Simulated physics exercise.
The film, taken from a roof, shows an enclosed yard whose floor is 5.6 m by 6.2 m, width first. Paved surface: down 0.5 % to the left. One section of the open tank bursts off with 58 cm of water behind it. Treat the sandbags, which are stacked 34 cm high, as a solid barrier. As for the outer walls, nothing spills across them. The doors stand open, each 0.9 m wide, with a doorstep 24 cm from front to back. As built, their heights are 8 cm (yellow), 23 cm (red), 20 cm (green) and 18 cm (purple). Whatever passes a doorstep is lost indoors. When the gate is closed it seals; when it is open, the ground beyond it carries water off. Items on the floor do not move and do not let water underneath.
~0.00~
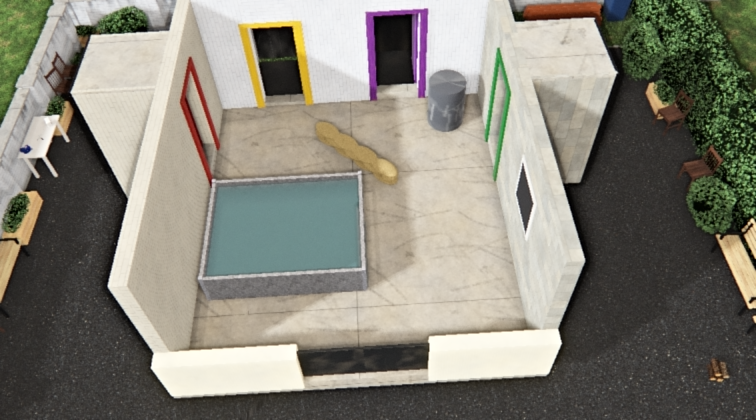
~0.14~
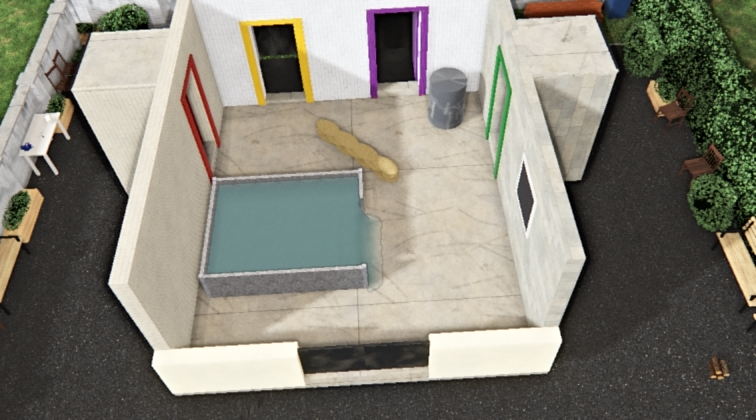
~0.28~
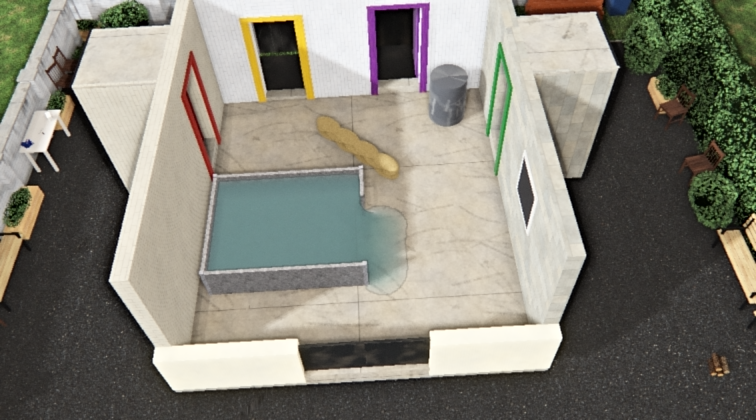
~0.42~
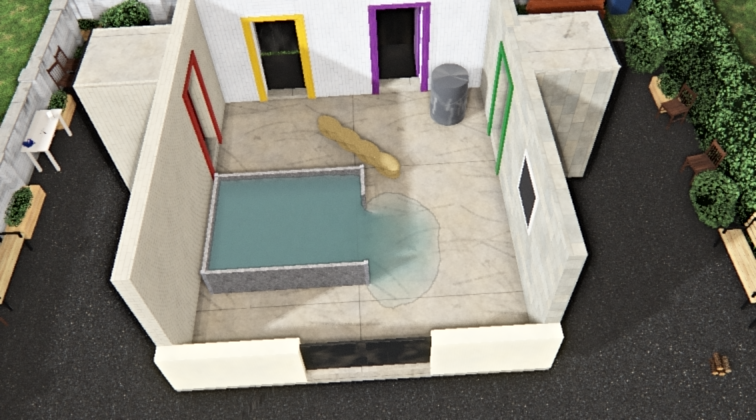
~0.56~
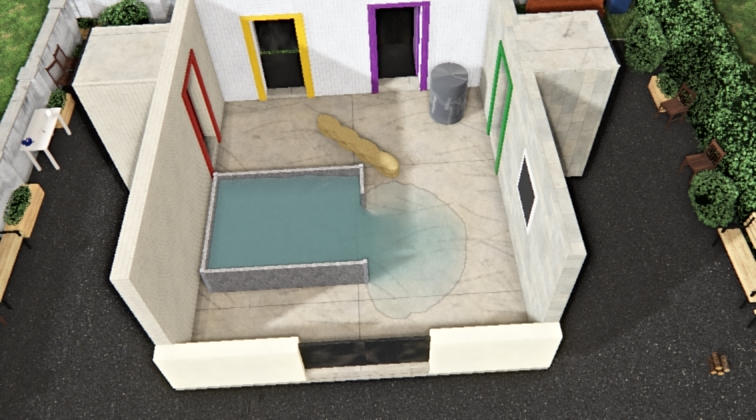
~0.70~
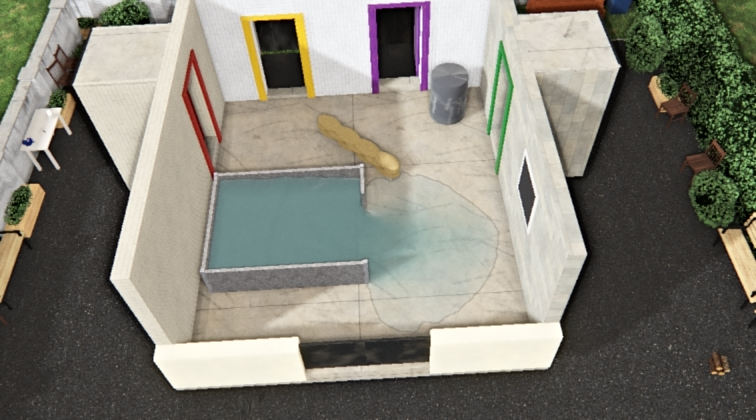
Walled yard seen from above, water pouring through a gap in the right side of an open tank and spreading across the floor.
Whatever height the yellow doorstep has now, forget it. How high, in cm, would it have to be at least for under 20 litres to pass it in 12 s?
At least about 5.5 cm.
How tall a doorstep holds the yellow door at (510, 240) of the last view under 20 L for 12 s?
Minimum: Close to 27 cm.
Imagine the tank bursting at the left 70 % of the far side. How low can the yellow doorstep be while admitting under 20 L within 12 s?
Near 35 cm.
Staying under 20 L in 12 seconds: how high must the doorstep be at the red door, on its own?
The red door needs around 11.5 cm.
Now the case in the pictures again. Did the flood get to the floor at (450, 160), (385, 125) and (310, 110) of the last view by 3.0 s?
Listed order - soaked through, unwetted, unwetted.
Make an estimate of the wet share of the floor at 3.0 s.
Some 40 per cent is wet.
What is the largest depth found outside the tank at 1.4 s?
Max depth: About 31 cm.
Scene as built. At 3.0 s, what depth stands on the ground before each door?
Lab note, cm: Yellow 0; red 0; green 13; purple 0.
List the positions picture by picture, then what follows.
In the first picture, the open tank at (285, 226) is whole and still, 58 cm deep; the yellow door at (279, 69) is dry.
In the second picture, the front is at (378, 260), 0.3 m from the gap at (362, 245); 0.3 m2 of floor is wet, 58 cm left at the back.
In the third picture, the gap is at (363, 243), the front 0.8 m out at (403, 226); the back of the open tank holds 58 cm.
In the fourth picture, the gap is at (364, 243), the front 1.3 m out at (435, 234); the back of the open tank holds 58 cm.
In the fifth picture, the front is at (462, 242), 1.8 m from the gap at (363, 242); 3.7 m2 of floor is wet, 58 cm left at the back.
In the sixth picture, water pours out at (364, 243) and has run 2.4 m, to (494, 235); about 5 cm deep outside, 58 cm at the back; the yellow door at (281, 62), 4.3 m from the gap, is still 3.3 m from the nearest water.
After 1.4 s water covers 30 % of the floor, deepest (31 cm) near (373, 253); it has not reached the yellow door.
After 3.0 s water covers 40 % of the floor, deepest (36 cm) near (518, 270); it has not reached the yellow door.
After 12.0 s water covers 95 % of the floor, deepest (15 cm) near (333, 186); 8 cm at the yellow door, 6 litres in over its 8 cm doorstep.
At the yellow door as built, the water arrived by 4.8 s and peaked near 10 cm at 6.2 s.
Run again over the same 12 s with other heights there, 33 litres in over 4.5 cm, 13 litres over 6.5 cm. The limit of 20 litres is kept from about 5.5 cm up.
